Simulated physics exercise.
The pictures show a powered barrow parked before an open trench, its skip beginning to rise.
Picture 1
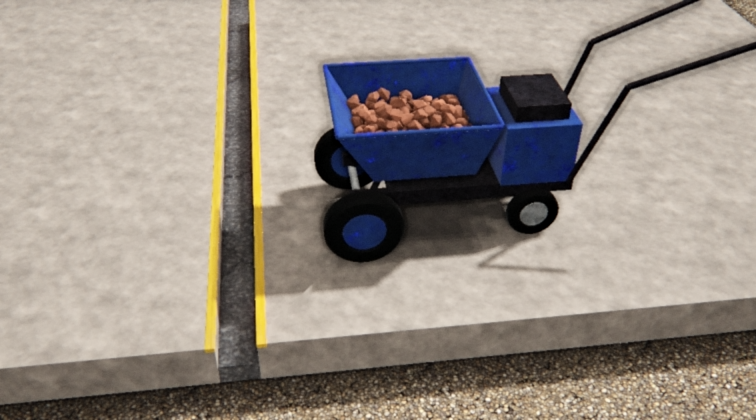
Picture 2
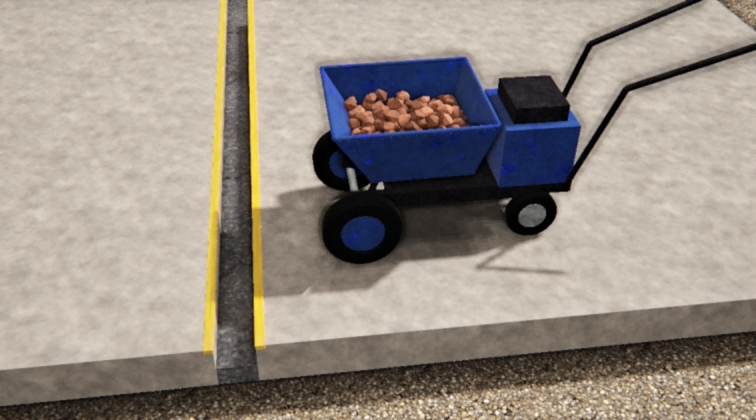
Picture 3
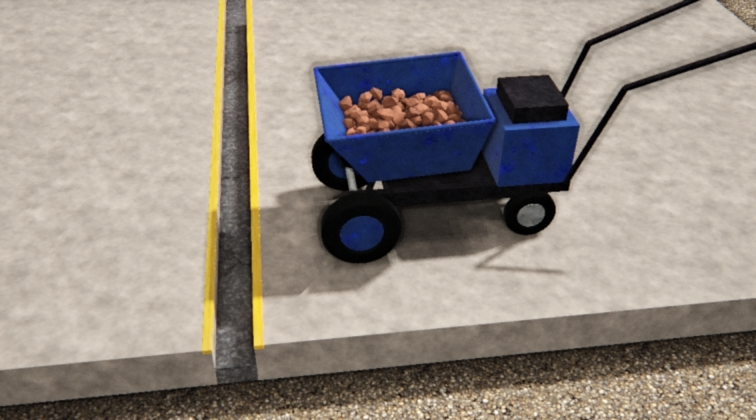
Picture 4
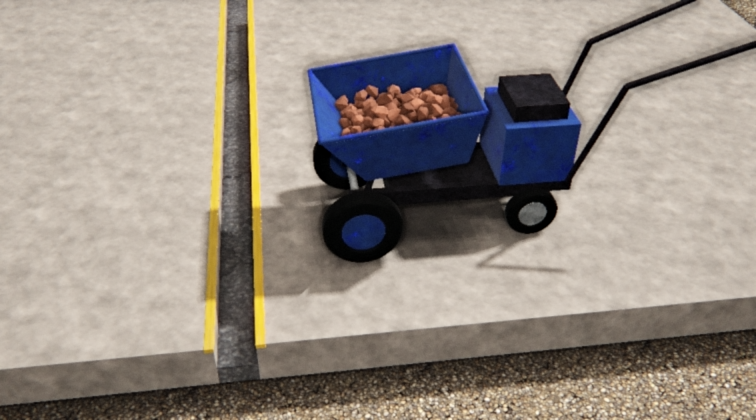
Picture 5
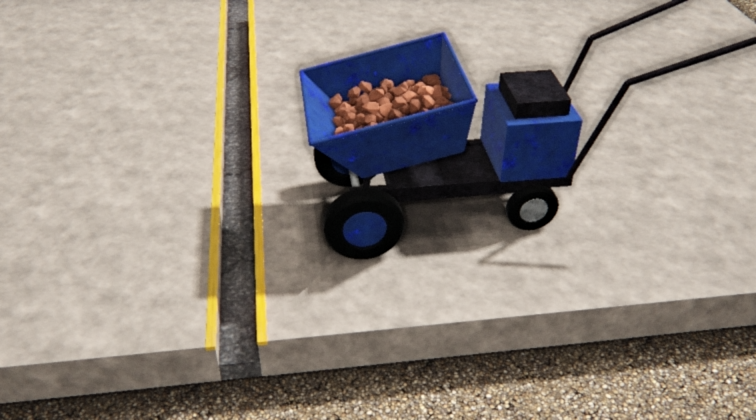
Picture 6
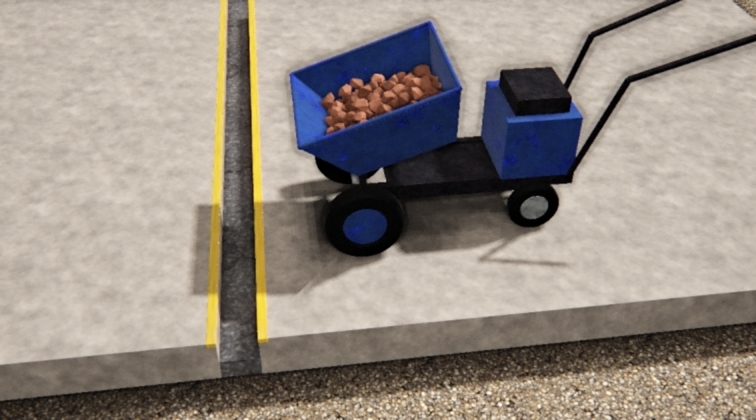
A blue skip full of reddish-brown rubble sits almost level on a small wheeled barrow, beside a narrow, yellow-edged trench in a pale slab. The skip tilts gradually toward the trench on the left, its rear rising away from the barrow's body, while the wheels stay in place and the rubble remains inside.
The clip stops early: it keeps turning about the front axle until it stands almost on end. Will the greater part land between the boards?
In the trench: More than half.
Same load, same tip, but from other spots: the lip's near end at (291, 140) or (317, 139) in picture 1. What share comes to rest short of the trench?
Near 0 % and 0 %.
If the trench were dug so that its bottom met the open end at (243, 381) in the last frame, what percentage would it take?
Roughly 70 in a hundred.
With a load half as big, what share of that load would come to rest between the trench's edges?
About 80 per cent.
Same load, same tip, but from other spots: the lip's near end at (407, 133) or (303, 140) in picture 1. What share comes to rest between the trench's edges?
In turn 30 and 30 in a hundred.
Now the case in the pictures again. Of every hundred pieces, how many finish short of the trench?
Close to 0 per cent.
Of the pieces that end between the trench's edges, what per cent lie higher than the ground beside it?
It comes to 30 per cent or so.
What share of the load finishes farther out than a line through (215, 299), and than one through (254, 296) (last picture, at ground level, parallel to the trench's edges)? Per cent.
First some 20, then 90 per cent.
Shortly afterwards, skip tipped steeply; the whole lot in the skip.
Next, skip tipped steeply; all but a few in the skip; only a few in or heaped over the trench; only a few beyond it; only a few falling.
Some moments later, skip tipped right over; near a third in the skip; near half in or heaped over the trench; near a quarter beyond it.
In the end, skip tipped right over; a little in the skip; only a few short of the trench; near two thirds in or heaped over the trench; near a quarter beyond it.
